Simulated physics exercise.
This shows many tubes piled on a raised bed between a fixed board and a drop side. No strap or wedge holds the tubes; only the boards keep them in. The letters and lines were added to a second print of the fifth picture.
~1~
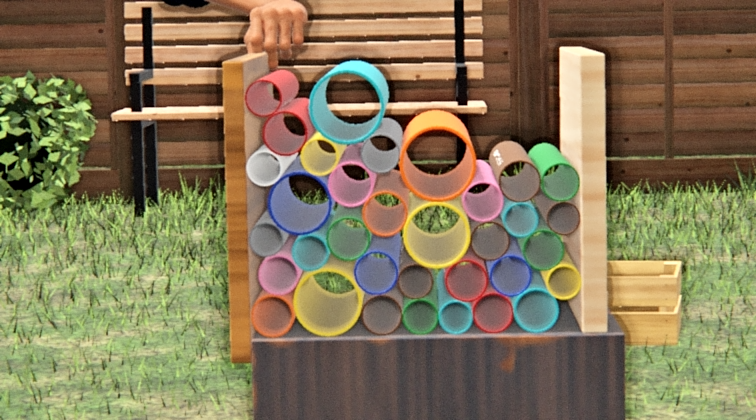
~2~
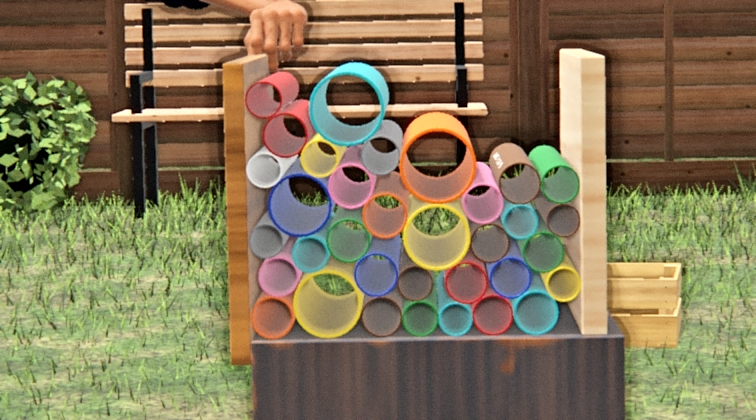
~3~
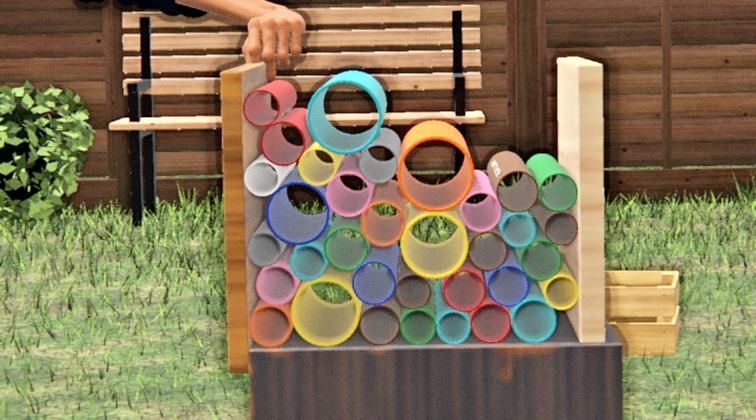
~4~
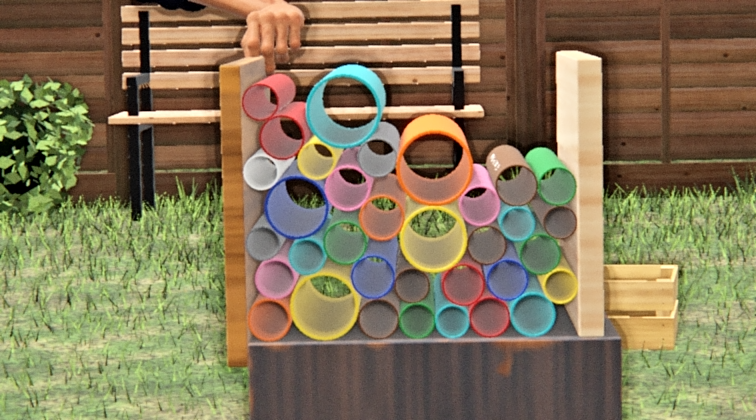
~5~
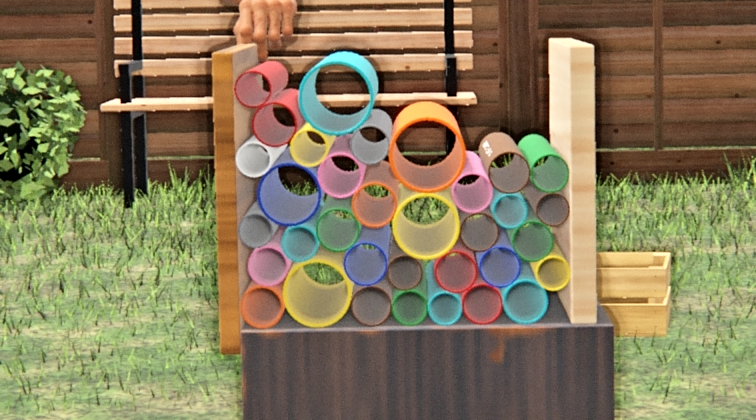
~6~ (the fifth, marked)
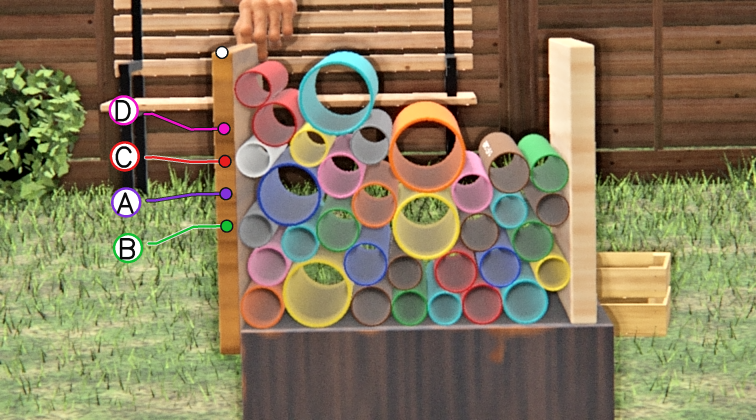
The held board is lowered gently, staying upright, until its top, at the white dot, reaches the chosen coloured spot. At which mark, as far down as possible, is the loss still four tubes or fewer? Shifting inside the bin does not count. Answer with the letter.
It can be let down to B.
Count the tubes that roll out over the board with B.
It comes to three.
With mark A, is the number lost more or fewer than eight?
It loses fewer than eight.
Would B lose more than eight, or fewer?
It loses fewer than eight.
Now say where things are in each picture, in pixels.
A pink tube (483, 201); a green tube (561, 182); side board (253, 195), in the first frame.
Side board (253, 197); an orange tube (272, 318), in the second frame.
A red tube (490, 323); a red tube (464, 291), in the third frame.
A blue tube (507, 280); a green tube (540, 254), in the fourth frame.
A pink tube (472, 192); a green tube (550, 174); side board (242, 186), in the fifth frame.
On the copy, A at (226, 194); B at (227, 226); C at (225, 162); D at (224, 129); the white dot at (222, 53).
On B. First, top of the board (236, 134).
Then, top of the board (238, 223).
Finally, top of the board (238, 225), three out over the board.
By contrast, A one out over the board; C one out over the board; D none out over the board.
